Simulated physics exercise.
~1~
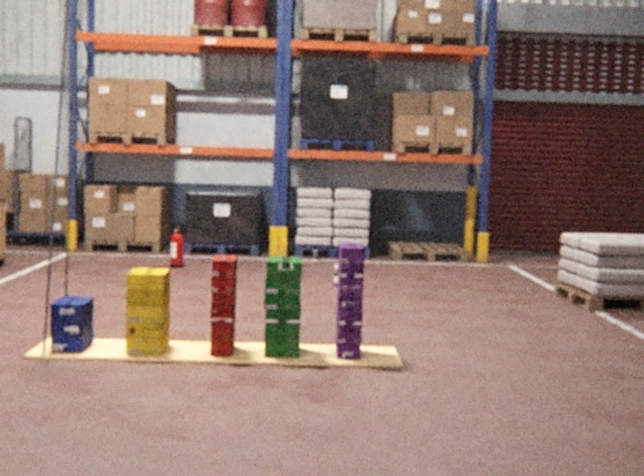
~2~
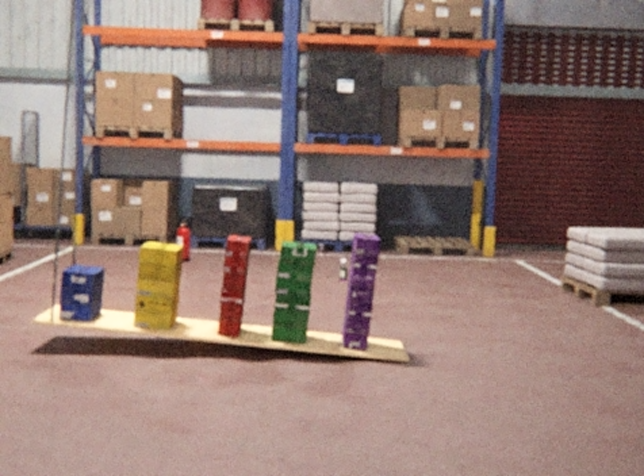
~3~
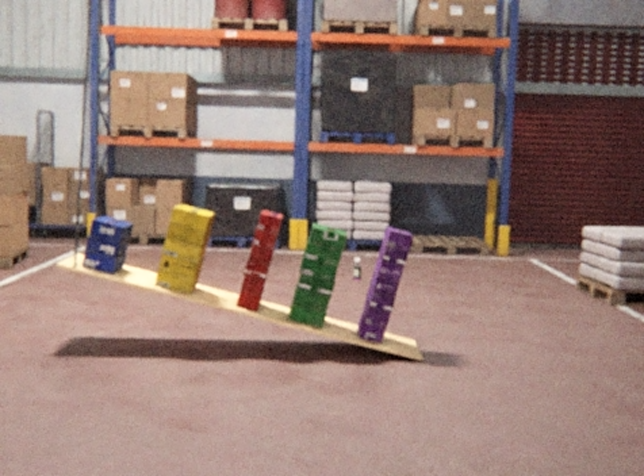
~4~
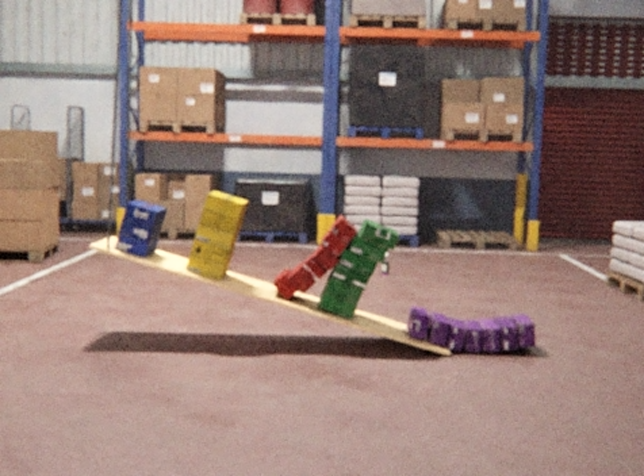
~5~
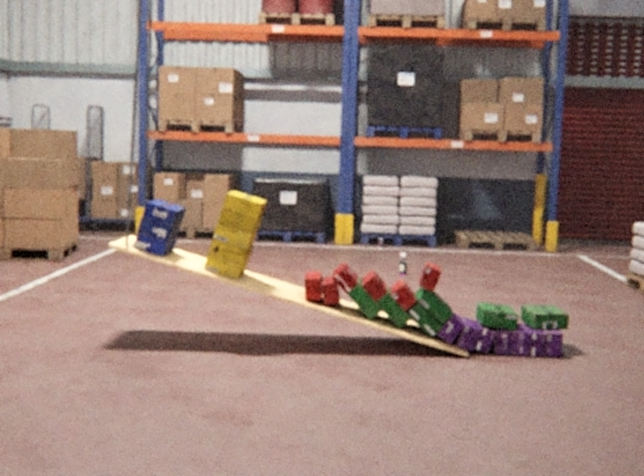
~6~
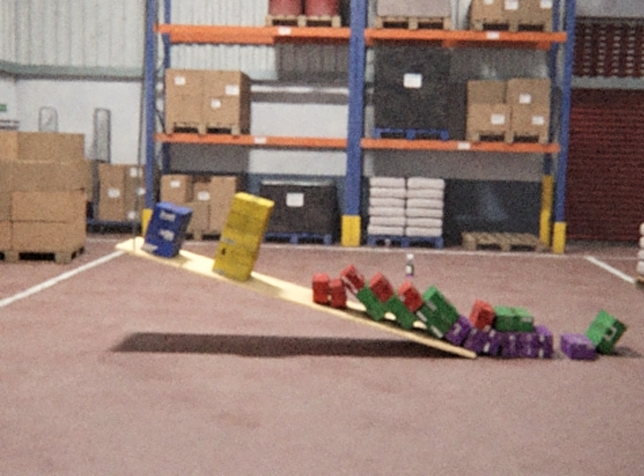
A pale, flat deck carrying five piles of boxes lies on the floor of a warehouse, seen from the front, with loaded racks behind and the view drifting slightly left. From left to right stand a low blue pile, a wide yellow one, a slim red one, a green one and a slender purple one. The deck's left end rises on a line, and the piles lean right. The purple pile topples off the low end first, then the red and green collapse down the slope, spilling boxes onto the floor. The deck holds its tilt, with blue and yellow still standing.
